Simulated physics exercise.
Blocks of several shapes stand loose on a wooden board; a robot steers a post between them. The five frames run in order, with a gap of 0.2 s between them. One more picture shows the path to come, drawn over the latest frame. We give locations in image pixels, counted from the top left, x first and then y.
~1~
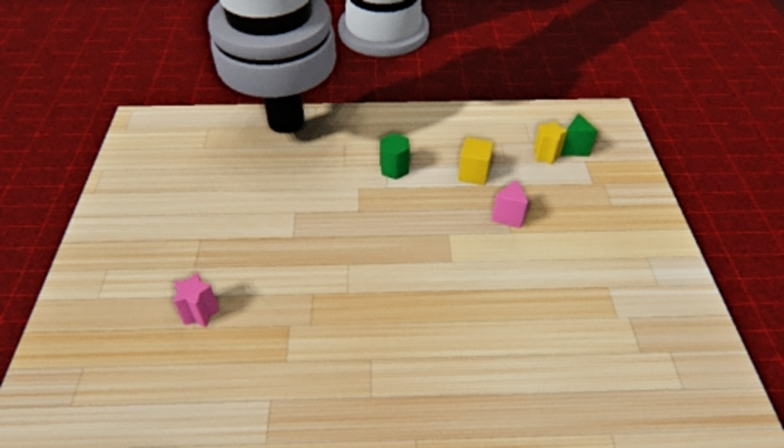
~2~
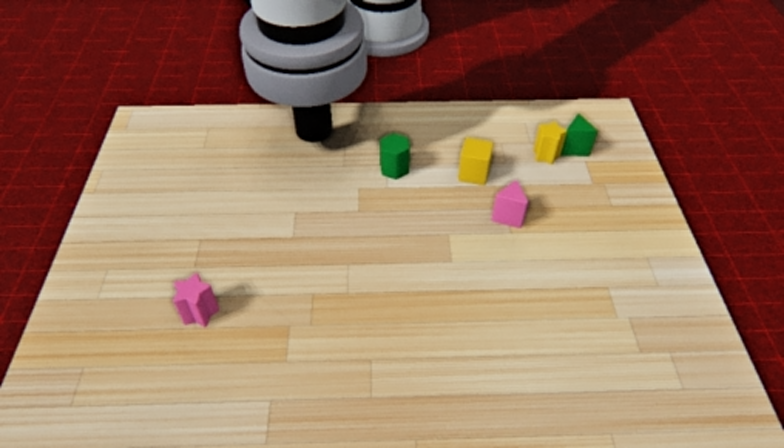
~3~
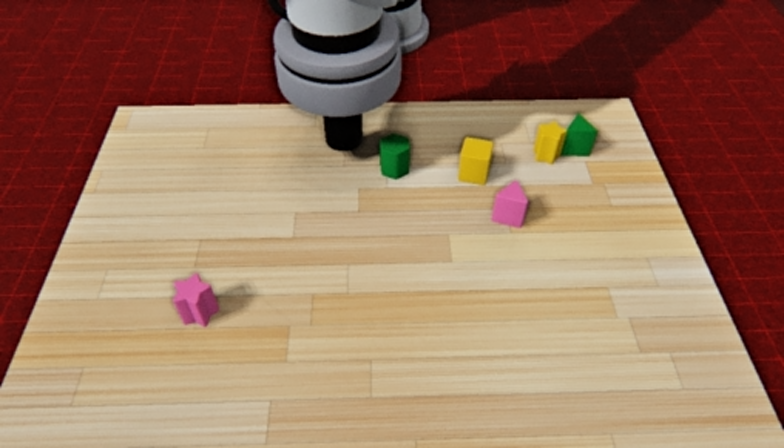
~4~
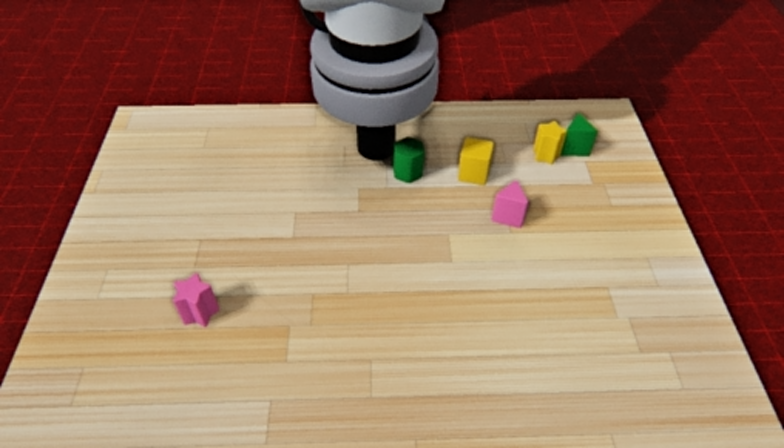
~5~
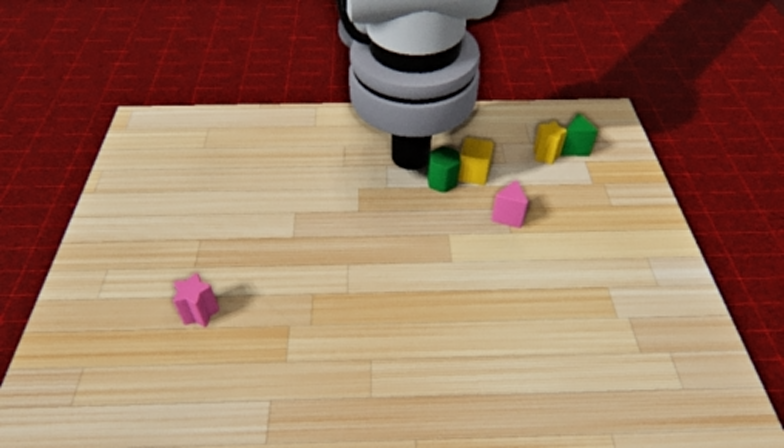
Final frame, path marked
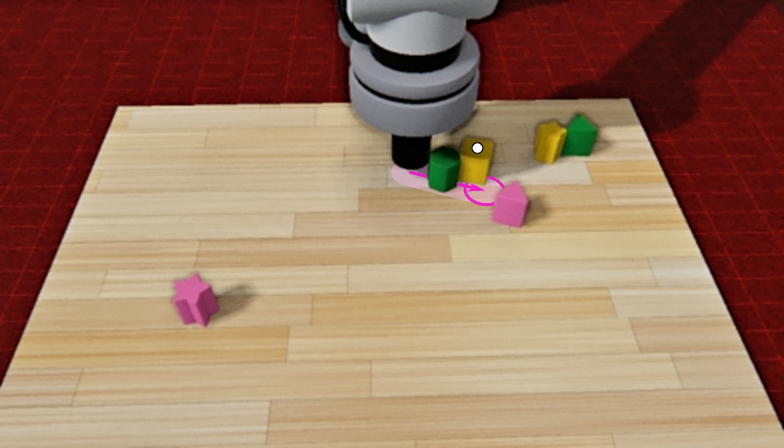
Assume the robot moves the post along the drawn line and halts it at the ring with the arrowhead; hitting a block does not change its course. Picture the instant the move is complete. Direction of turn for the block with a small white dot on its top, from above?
It ends up turned anticlockwise.
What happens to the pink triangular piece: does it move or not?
From what I can tell, it won't keep its place.
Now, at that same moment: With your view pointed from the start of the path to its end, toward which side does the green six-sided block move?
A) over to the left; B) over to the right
B.
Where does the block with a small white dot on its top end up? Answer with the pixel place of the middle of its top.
Close to (522, 152).
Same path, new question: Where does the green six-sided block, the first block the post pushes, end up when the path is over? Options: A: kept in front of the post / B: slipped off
Letter A.
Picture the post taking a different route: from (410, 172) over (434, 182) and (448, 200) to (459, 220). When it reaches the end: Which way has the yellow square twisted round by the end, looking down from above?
Prediction: Counterclockwise.
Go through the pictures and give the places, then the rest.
The first picture shows lower end of the post (287, 122), tops of blocks, green six-sided block (395, 143), yellow square (477, 148), pink triangular piece (514, 192), yellow star block (553, 130).
The second picture shows post (314, 131), blocks as before.
The third picture shows post (344, 139), blocks as before.
The fourth picture shows post (376, 148), green six-sided block (409, 147).
The fifth picture shows post (411, 157), green six-sided block (445, 156), yellow square (477, 148), pink triangular piece (514, 192), yellow star block (553, 130).
The drawn path runs from (410, 172) to (485, 190); the dot is on the yellow square.
On the path given first. Halfway along, post (449, 167); green six-sided block (480, 172), turned 30° clockwise; yellow square (492, 152), turned 60° anticlockwise.
At the end, post (487, 175); green six-sided block (513, 185), turned 65° clockwise; yellow square (522, 152), turned 95° anticlockwise; pink triangular piece (529, 202), turned 15° clockwise; yellow star block not moved.
